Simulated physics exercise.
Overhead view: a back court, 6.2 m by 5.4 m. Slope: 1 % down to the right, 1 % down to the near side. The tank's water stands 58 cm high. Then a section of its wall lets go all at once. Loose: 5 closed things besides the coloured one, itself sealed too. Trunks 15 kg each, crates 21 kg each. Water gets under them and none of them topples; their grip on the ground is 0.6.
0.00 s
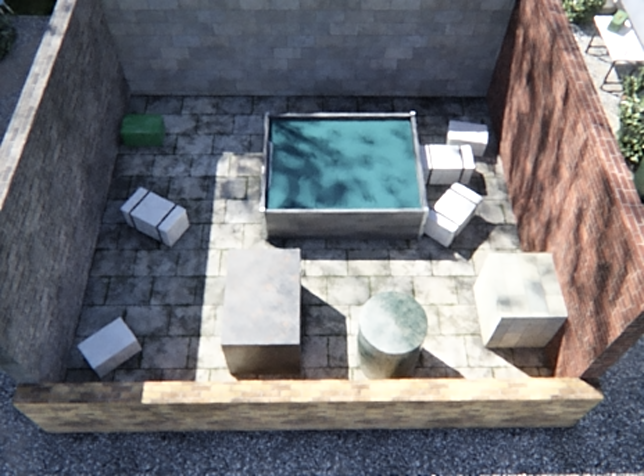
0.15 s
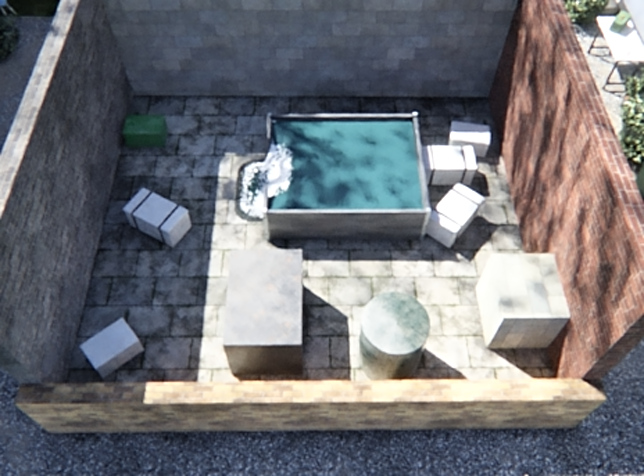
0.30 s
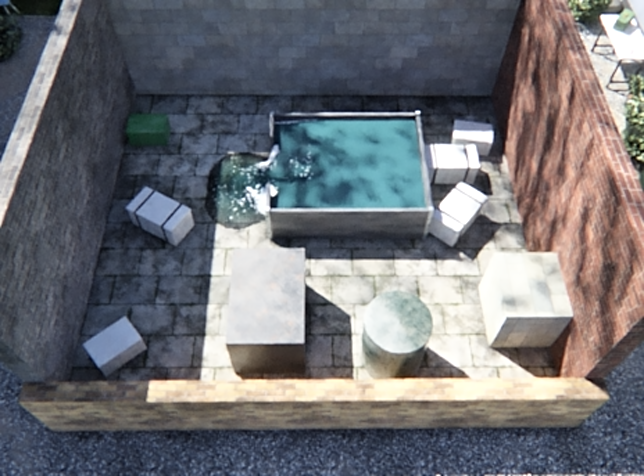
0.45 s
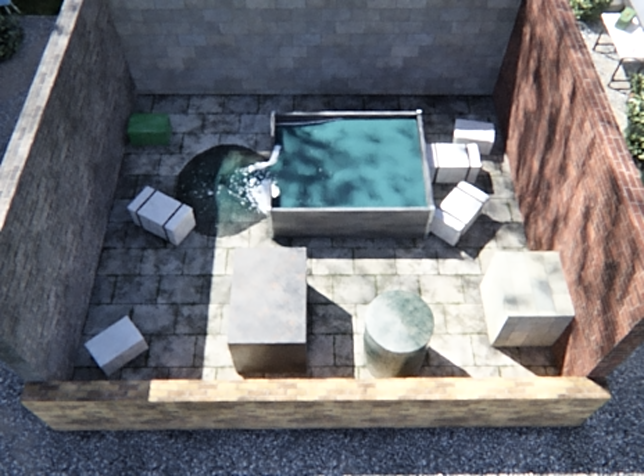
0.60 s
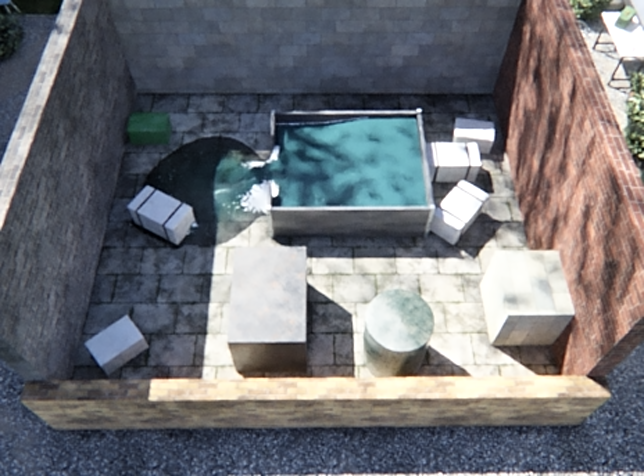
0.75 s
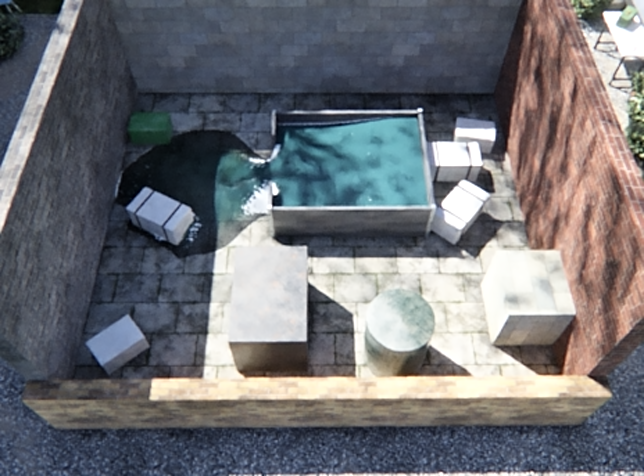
Walled back court seen from above, water pouring from the left side of a raised tank and spreading across paving around a strapped box.
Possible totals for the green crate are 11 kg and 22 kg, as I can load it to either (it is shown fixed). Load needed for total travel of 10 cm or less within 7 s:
Most likely both picks fail.
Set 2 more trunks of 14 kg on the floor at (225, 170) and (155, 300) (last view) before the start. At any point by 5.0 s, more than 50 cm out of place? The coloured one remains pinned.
So the first one crosses the line and the second one crosses the line.
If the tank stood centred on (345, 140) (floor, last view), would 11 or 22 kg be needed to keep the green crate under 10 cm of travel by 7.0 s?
In that case the answer is that both weights fall short.
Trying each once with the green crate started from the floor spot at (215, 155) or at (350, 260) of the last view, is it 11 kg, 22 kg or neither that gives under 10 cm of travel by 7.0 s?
Respectively, neither option; first option suffices.
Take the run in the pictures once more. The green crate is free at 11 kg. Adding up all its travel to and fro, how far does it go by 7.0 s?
Path length near 250 cm.
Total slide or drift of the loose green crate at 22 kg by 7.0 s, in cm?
Total distance: Near 250 cm.
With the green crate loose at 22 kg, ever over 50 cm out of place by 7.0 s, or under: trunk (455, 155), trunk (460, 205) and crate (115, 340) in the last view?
Below, below, above.
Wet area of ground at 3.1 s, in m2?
About 15 m2 is covered.
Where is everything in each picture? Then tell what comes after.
The green crate at (141, 123), on the bottom; water covers 4.0 m2; 0 of 6 have shifted, in the first picture.
The green crate at (143, 124) rests on the ground; water covers 4.5 m2; 0 of 6 have shifted, in the second picture.
The green crate at (146, 123), on the bottom; 5.2 m2 under water; 0 of 6 have shifted, in the third picture.
The green crate at (148, 122) rests on the ground; 6.0 m2 under water; 0 of 6 have shifted, in the fourth picture.
The green crate at (147, 122) rests on the ground; water covers 6.9 m2; 0 of 6 have shifted, in the fifth picture.
The green crate at (149, 121) rests on the ground; 7.9 m2 under water; 0 of 6 have shifted, in the sixth picture.
After 1.4 s the green crate would be 23 cm from its start with 11 kg and 14 cm from its start with 22 kg; 9 cm of water round it then.
After 3.1 s the green crate would be 136 cm from its start with 11 kg and 94 cm from its start with 22 kg; 11 cm of water round it then.
After 4.9 s the green crate would be 174 cm from its start with 11 kg and 164 cm from its start with 22 kg; 6 cm of water round it then.
After 7.0 s the green crate would be 174 cm from its start with 11 kg and 164 cm from its start with 22 kg; 7 cm of water round it then.
